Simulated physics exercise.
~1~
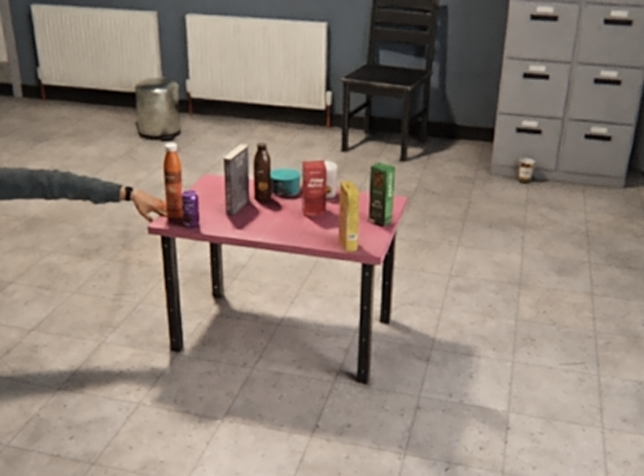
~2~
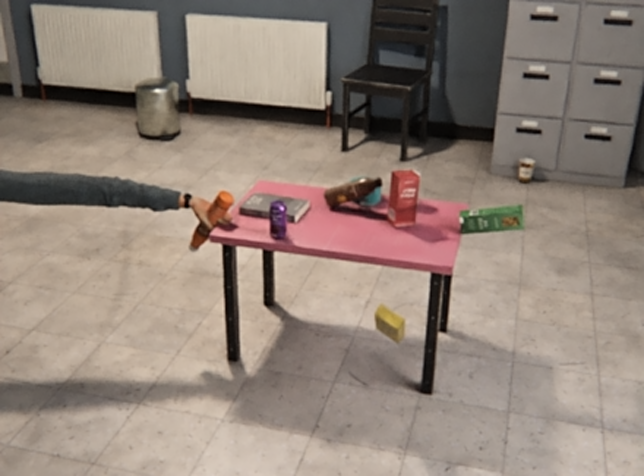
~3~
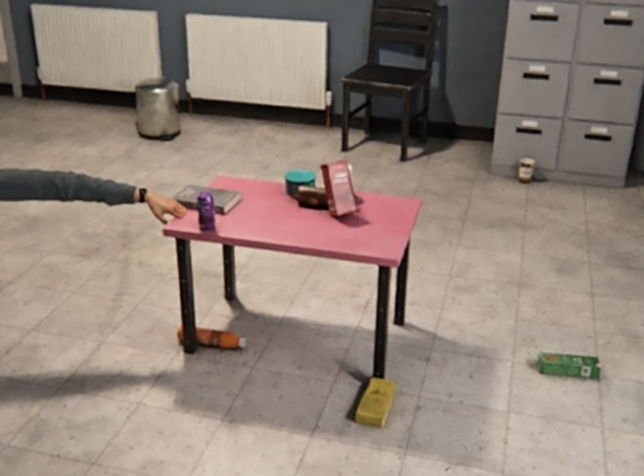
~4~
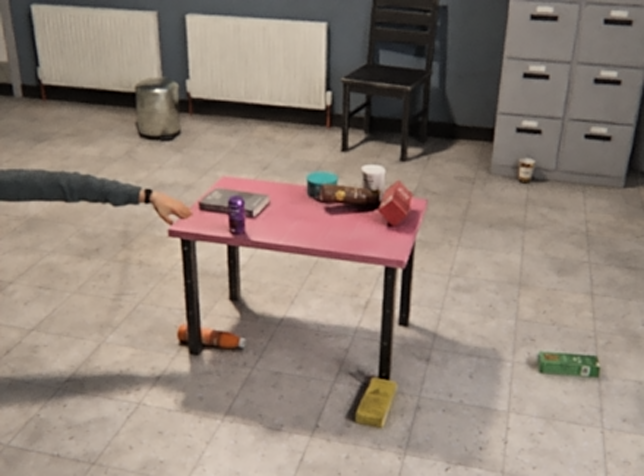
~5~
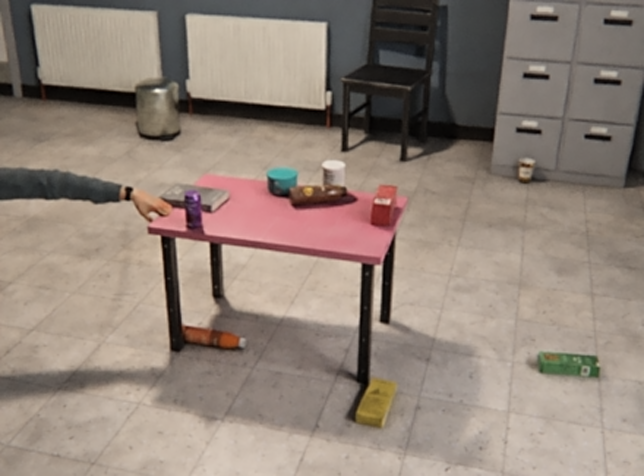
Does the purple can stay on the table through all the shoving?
Yes, the purple can stays on the table and is still standing near the left end when it is over.
